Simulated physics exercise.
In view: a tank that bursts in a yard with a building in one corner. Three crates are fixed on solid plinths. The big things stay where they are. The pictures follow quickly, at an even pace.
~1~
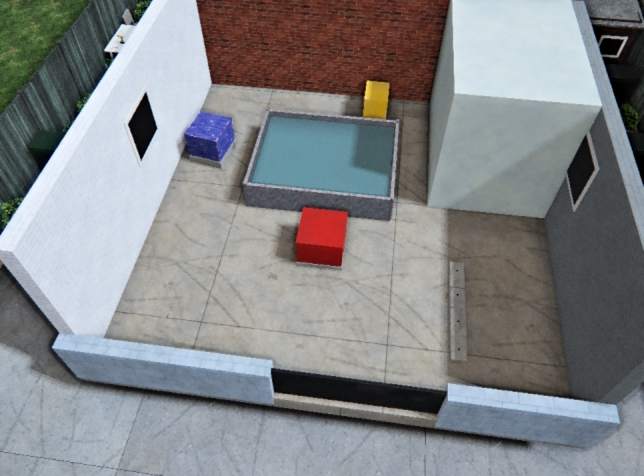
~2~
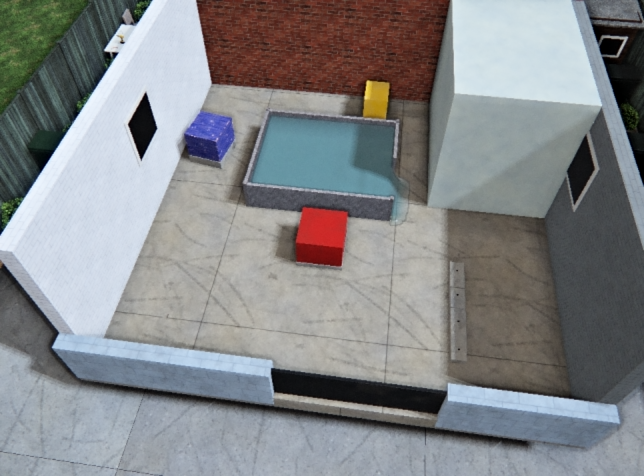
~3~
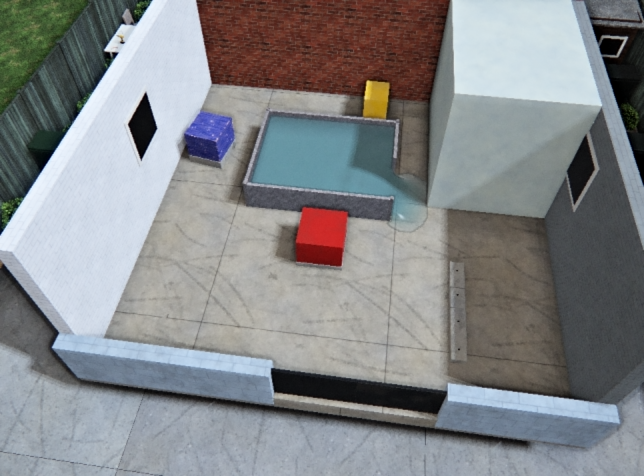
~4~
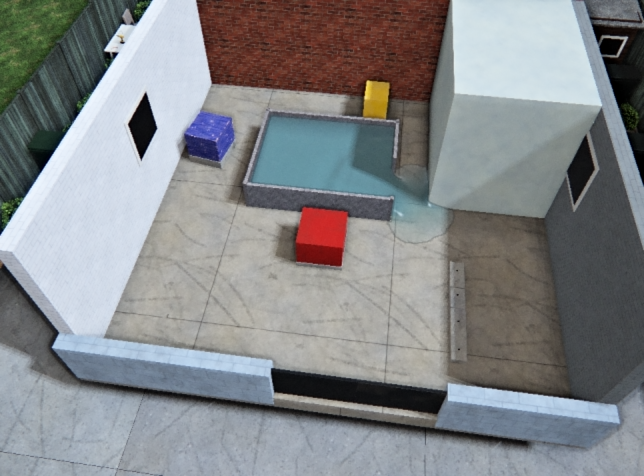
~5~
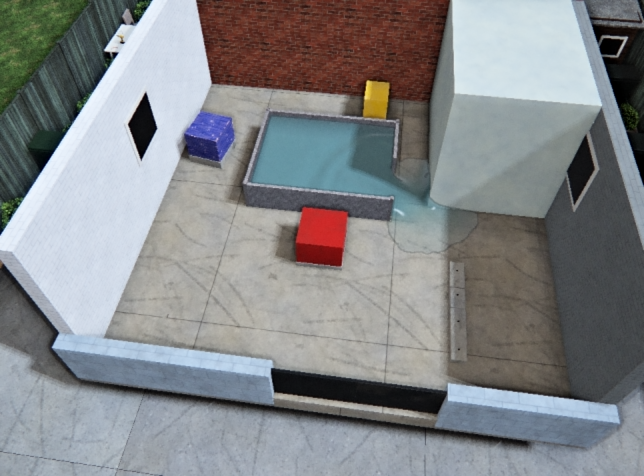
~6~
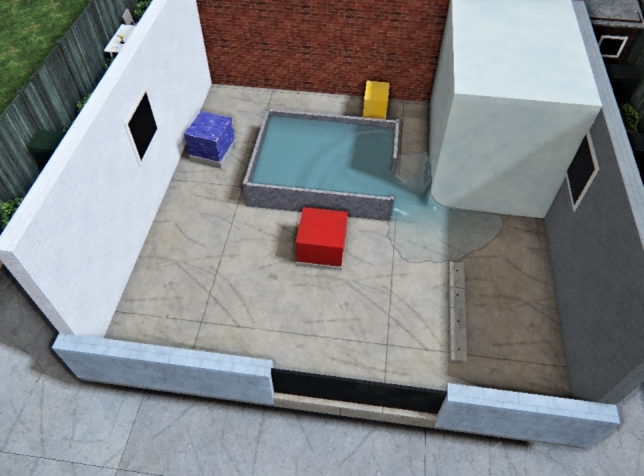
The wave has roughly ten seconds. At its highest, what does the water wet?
The red crate stays dry; the yellow crate gets wet; the blue crate stays dry.
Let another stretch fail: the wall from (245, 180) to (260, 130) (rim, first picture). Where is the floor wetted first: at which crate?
First comes the blue crate.
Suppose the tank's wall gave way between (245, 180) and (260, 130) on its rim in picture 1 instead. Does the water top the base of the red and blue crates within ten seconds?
My reading: Red crate stays dry, blue crate ends up wet.
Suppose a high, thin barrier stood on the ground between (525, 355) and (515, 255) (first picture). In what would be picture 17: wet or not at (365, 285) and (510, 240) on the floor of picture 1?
In that order: Free of water, wet.
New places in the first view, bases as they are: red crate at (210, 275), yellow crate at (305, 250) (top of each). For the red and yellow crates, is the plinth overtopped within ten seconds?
Then: The red crate ends up wet, the yellow crate is spared.
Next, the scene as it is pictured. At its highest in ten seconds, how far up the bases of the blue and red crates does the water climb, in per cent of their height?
Roughly 60 per cent, then 50 per cent.
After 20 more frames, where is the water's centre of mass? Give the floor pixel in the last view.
I would point to (375, 202).
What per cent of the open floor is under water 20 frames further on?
I make it 40 per cent.
A moment on, water covers 15 % of the floor; the red crate not reached, the yellow crate water round its plinth, the blue crate not reached.
Next, water covers 30 % of the floor; the red crate not reached, the yellow crate water round its plinth, the blue crate not reached.
Then, water covers 40 % of the floor; the red crate not reached, the yellow crate water round its plinth, the blue crate not reached.
Later, water covers 70 % of the floor; the red crate water round its plinth, the yellow crate water round its plinth, the blue crate water round its plinth.
In the end, water covers 90 % of the floor; the red crate stayed above the water, the yellow crate was topped, the blue crate stayed above the water.
